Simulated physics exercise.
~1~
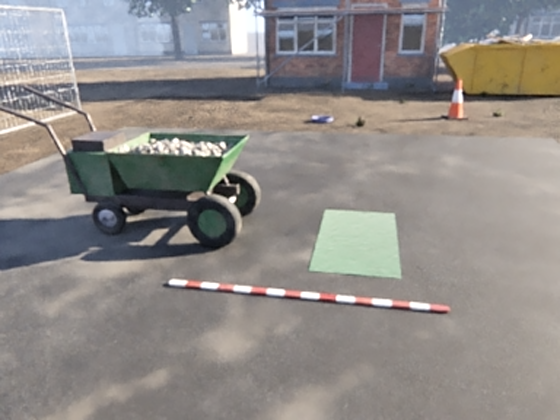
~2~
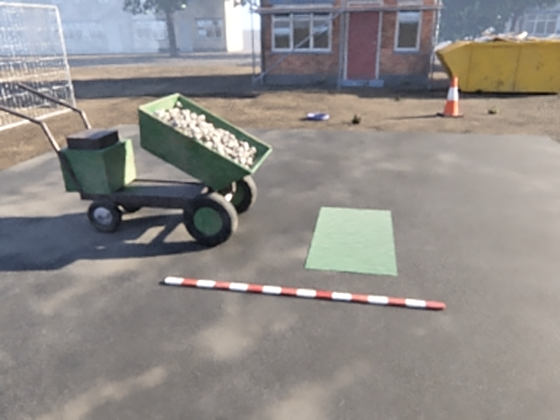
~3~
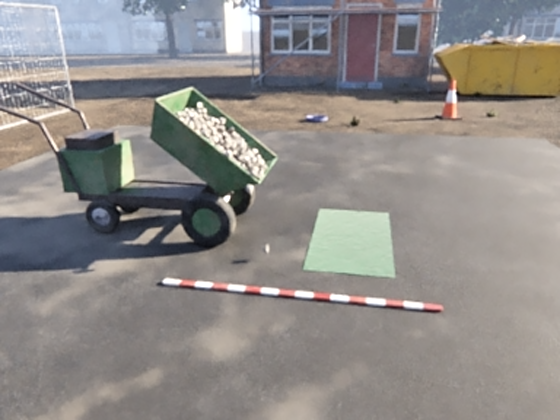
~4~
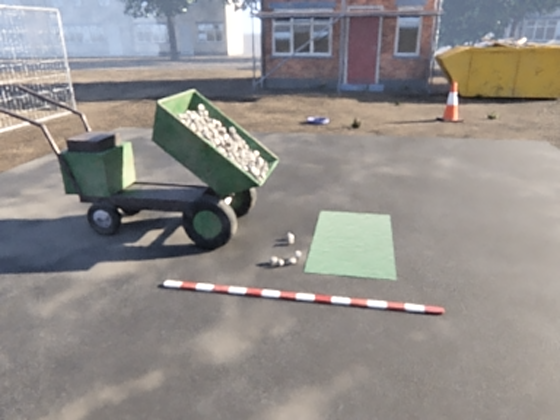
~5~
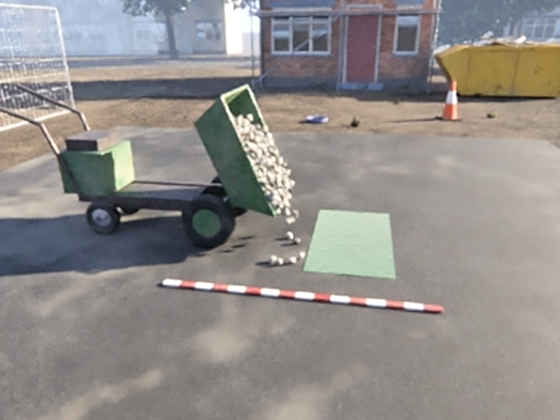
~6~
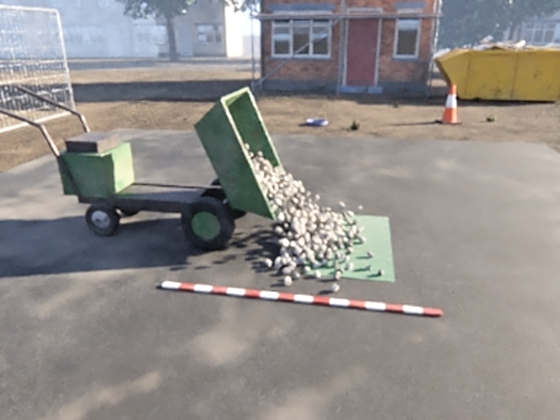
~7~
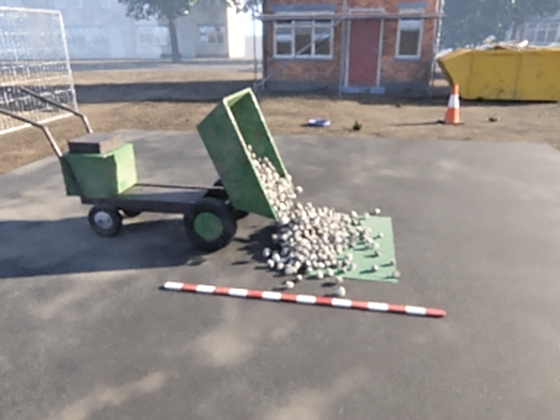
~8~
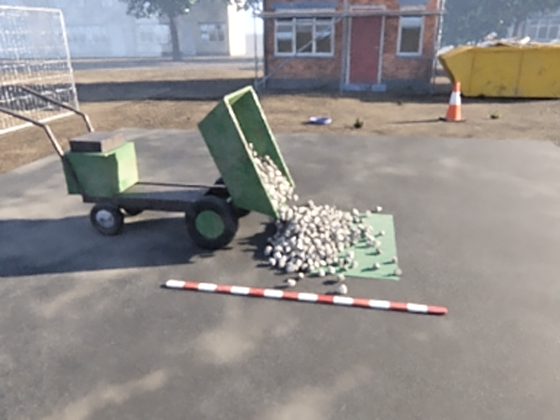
A green motor barrow loaded with pale crushed stones stands at the left of a grey paved yard, seen from slightly above by a gently swaying camera. A flat green sheet lies to its right, behind a red and white striped pole, with a brick building, orange cone and yellow container beyond. The skip tips towards the right and pauses as a few stones drop short of the sheet. It then tips much more steeply, and stones pour out in a rush. The skip stays raised, still holding many stones, while a heap spreads from its lip across part of the sheet.
